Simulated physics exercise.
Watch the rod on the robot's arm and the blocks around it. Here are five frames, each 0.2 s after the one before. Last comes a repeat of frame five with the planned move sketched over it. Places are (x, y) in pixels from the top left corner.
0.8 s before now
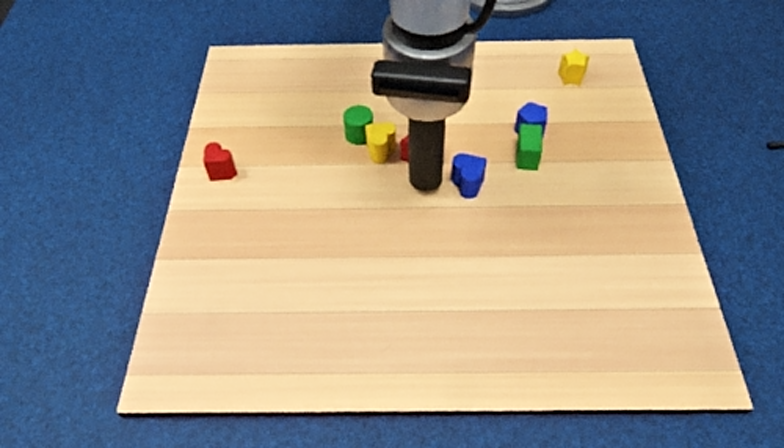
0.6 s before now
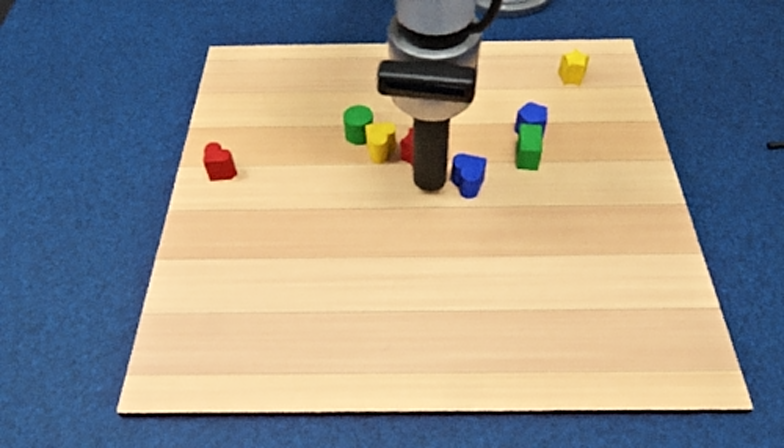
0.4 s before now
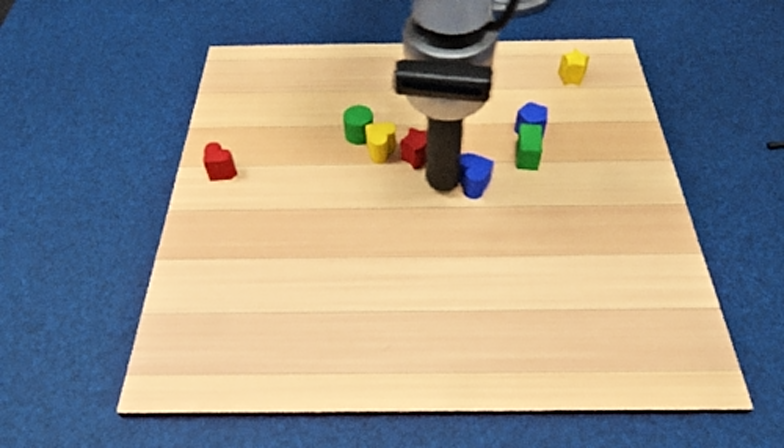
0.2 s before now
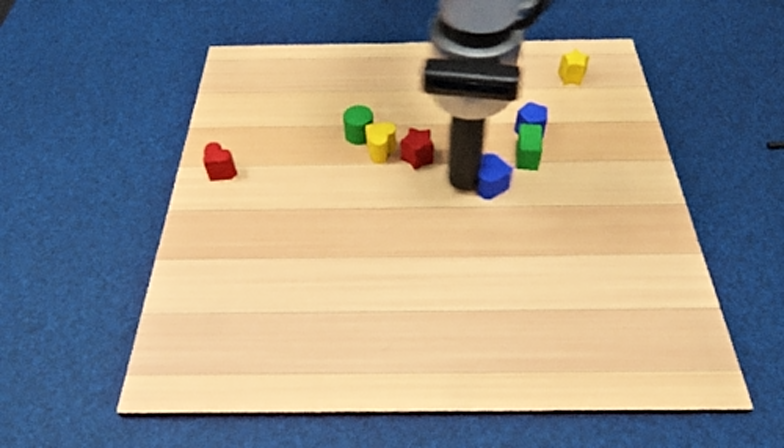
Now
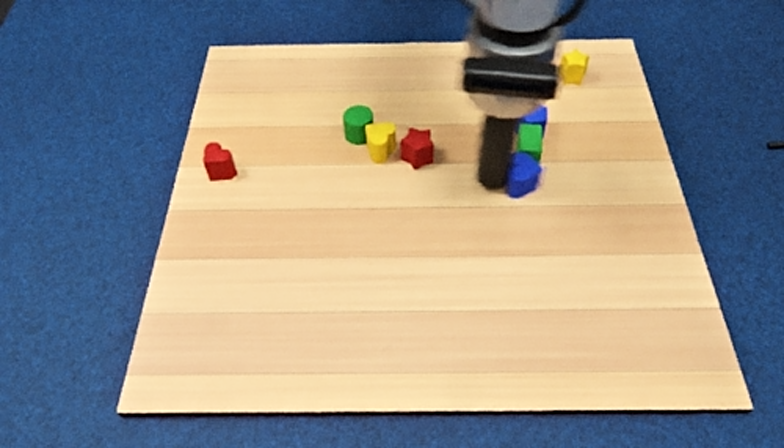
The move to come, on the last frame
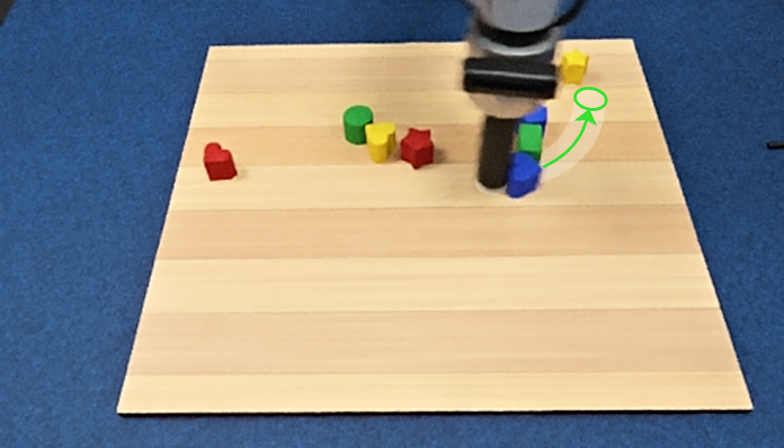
A robot arm's dark rod moved right across the wooden board, met the blue heart block and pushed it rightward until it sat just below the green block, while the other blocks stayed still.
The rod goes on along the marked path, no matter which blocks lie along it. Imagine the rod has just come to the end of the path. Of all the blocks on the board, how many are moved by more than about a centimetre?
Blocks moved: Three or more.
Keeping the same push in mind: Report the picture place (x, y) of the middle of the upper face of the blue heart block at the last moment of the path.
It should be at about (568, 166).
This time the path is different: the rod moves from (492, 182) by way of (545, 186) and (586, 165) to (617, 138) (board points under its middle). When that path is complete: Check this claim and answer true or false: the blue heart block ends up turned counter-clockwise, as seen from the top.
This is false.
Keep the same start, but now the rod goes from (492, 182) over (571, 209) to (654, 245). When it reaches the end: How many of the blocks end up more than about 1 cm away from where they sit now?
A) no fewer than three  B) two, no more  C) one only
The one that fits is C, one only.
The drawn path runs from (492, 182) over (545, 166) and (580, 136) to (591, 99).
On the path given first. One third of the way, rod (548, 160); blue heart block (568, 166), turned 50° clockwise; green oblong block (553, 123), turned 55° anticlockwise; blue five-sided block (533, 102), turned 20° anticlockwise.
Two thirds of the way, rod (582, 129); blue heart block (568, 166), turned 55° clockwise; green oblong block (564, 100); blue five-sided block (532, 101), turned 25° anticlockwise.
At the end, rod (592, 93); blue heart block (568, 166), turned 55° clockwise; green oblong block (563, 99), turned 160° anticlockwise; blue five-sided block (532, 101), turned 25° anticlockwise; yellow star block not moved.
